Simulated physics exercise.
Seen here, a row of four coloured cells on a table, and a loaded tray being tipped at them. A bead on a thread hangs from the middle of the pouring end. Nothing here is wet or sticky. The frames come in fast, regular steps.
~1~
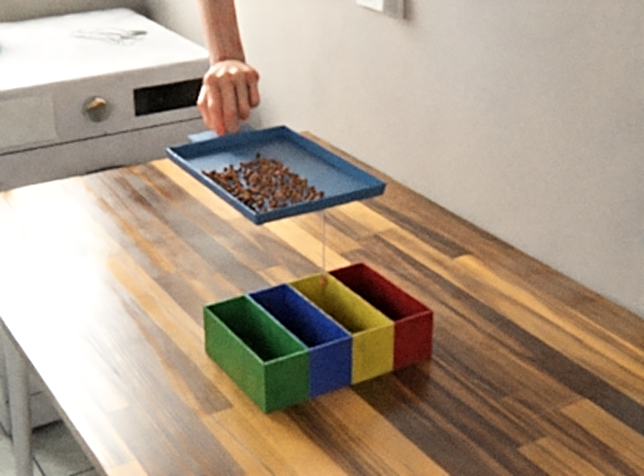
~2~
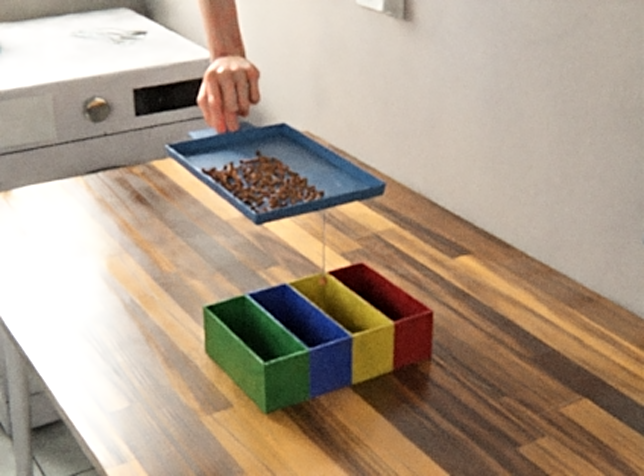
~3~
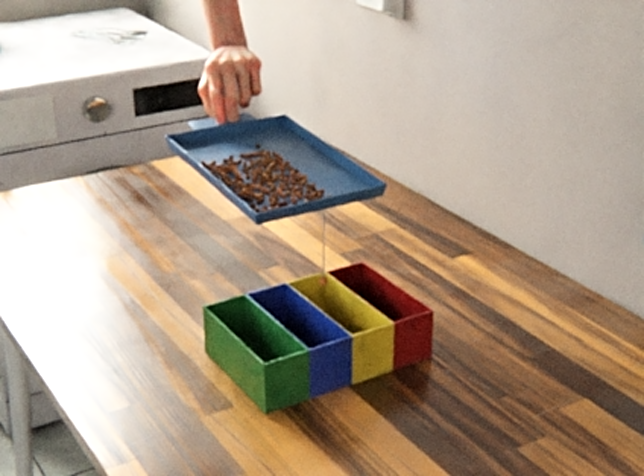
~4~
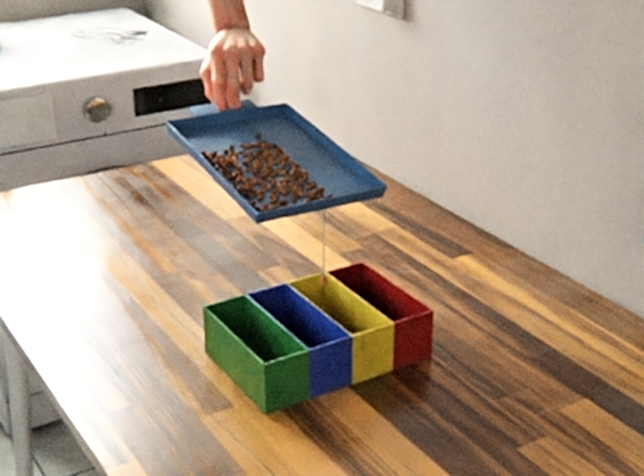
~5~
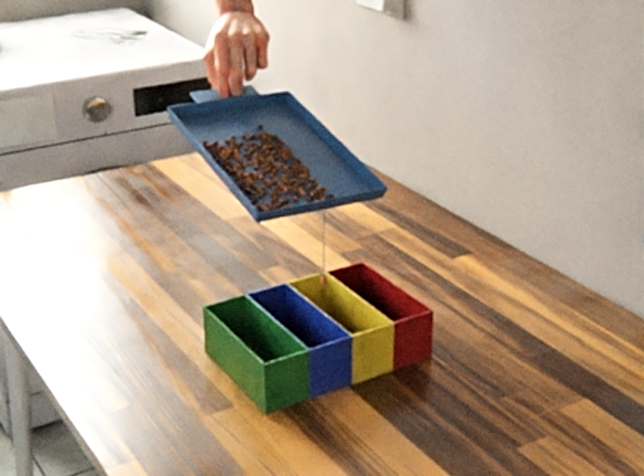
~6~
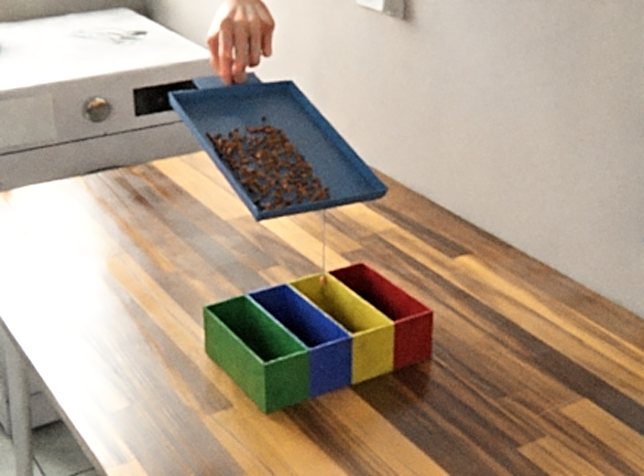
A hand gradually tilts a blue tray of small brown pieces above four coloured cells.
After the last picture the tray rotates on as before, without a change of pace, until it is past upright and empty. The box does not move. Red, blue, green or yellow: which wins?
The red one ends fullest.
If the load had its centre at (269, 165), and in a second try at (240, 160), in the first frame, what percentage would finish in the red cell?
In turn 50 and 50 in a hundred.
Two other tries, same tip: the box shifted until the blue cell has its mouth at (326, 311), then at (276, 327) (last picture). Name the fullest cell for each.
At the first place yellow, at the second that red cell.
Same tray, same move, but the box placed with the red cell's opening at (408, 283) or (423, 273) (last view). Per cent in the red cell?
Near 20 % and 0 %.
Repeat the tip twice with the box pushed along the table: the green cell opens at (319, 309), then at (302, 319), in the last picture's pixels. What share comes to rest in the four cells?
First some 90, then 100 per cent.
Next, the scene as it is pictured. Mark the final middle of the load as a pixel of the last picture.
Around (379, 346).
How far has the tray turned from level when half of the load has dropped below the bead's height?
At about 110°.
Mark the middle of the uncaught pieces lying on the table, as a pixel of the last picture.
At about (438, 324).
Soon, tray tipped steeply; nearly all on the tray; a stray few in the red cell; a stray few in the yellow cell; a stray few falling or outside the box.
A while on, tray tipped past a quarter turn; about half on the tray; a small part in the red cell; a small part in the yellow cell; a stray few in the blue cell; about a third falling or outside the box.
Towards the end, tray tipped past a quarter turn; about half in the red cell; about a quarter in the yellow cell; a small part in the blue cell; a small part falling or outside the box.
Finally, tray tipped past a quarter turn; about half in the red cell; about a quarter in the yellow cell; a small part in the blue cell; none in the green cell; a small part outside the box.
